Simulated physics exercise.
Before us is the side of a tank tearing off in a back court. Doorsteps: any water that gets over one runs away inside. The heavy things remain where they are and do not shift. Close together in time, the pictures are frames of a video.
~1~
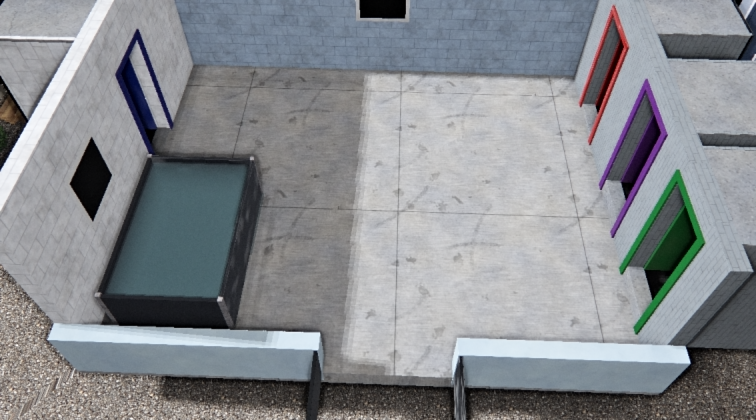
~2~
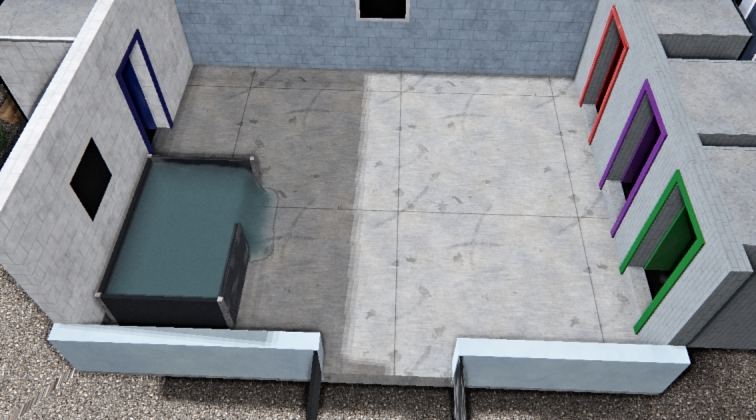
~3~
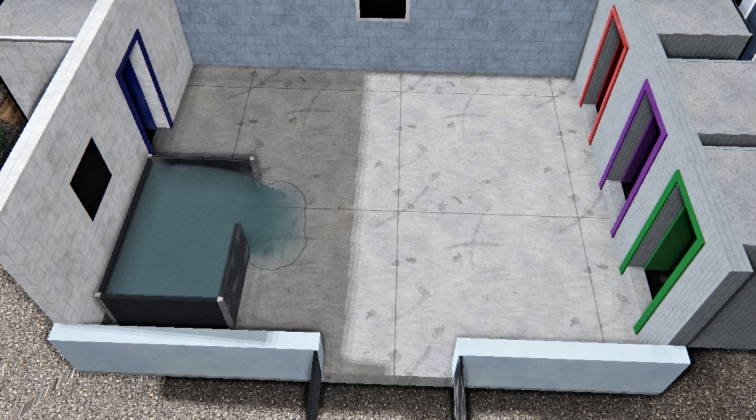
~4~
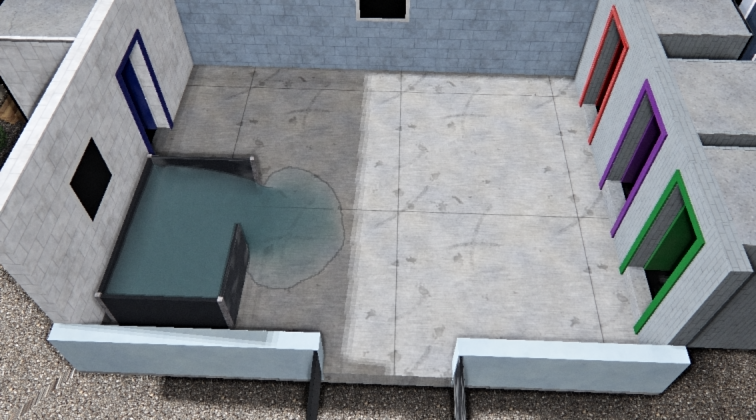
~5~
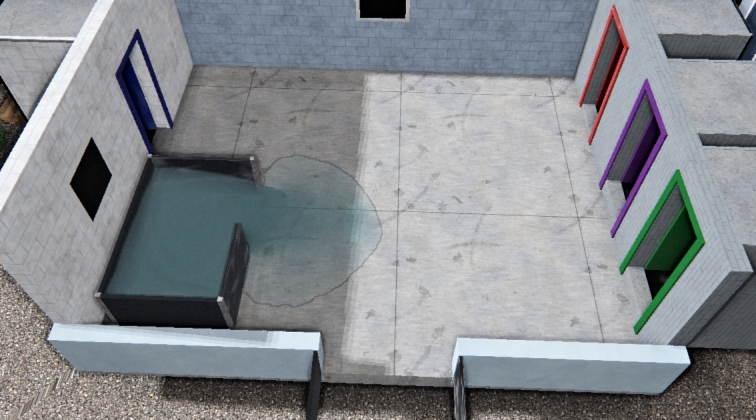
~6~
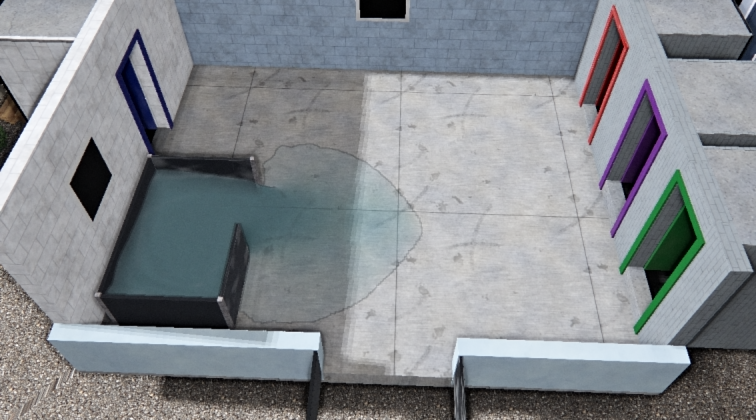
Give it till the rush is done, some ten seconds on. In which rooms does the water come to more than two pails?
Behind the red door, more than two pails; behind the purple door, two pails or fewer; behind the blue door, two pails or fewer; behind the green door, two pails or fewer.
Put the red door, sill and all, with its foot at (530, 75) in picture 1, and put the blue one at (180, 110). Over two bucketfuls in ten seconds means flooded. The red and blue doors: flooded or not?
Result - red door: Crosses the limit; blue door: Remains below the limit.
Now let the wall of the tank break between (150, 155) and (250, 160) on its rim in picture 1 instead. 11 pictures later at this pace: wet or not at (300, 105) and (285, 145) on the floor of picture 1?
The first spot is soaked and the second is soaked.
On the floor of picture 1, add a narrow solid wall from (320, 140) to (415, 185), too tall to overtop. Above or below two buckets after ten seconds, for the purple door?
My guess is that the purple one stays within limits.
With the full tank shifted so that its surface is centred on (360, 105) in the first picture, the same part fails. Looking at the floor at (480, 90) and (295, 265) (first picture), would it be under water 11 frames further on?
The first spot is inundated, the second left dry.
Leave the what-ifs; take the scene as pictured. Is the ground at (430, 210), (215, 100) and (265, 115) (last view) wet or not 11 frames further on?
In turn, the points end up soaked, high and dry and high and dry.
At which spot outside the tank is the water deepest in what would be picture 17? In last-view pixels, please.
Roughly (261, 212).
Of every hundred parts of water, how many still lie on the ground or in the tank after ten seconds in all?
Estimate: 90 %.
A moment on, water covers 40 % of the floor; the red door not reached, the purple door not reached, the blue door not reached, the green door not reached.
Next, water covers 65 % of the floor; the red door not reached, the purple door wet at the sill, nothing in, the blue door not reached, the green door wet at the sill, nothing in.
Then, water covers 70 % of the floor; the red door over two buckets in, the purple door wet at the sill, nothing in, the blue door not reached, the green door wet at the sill, nothing in.
Later, water covers 70 % of the floor; the red door far over two buckets in, the purple door wet at the sill, nothing in, the blue door not reached, the green door wet at the sill, nothing in.
In the end, water covers 85 % of the floor; the red door far over two buckets in, the purple door wet at the sill, nothing in, the blue door not reached, the green door wet at the sill, nothing in.
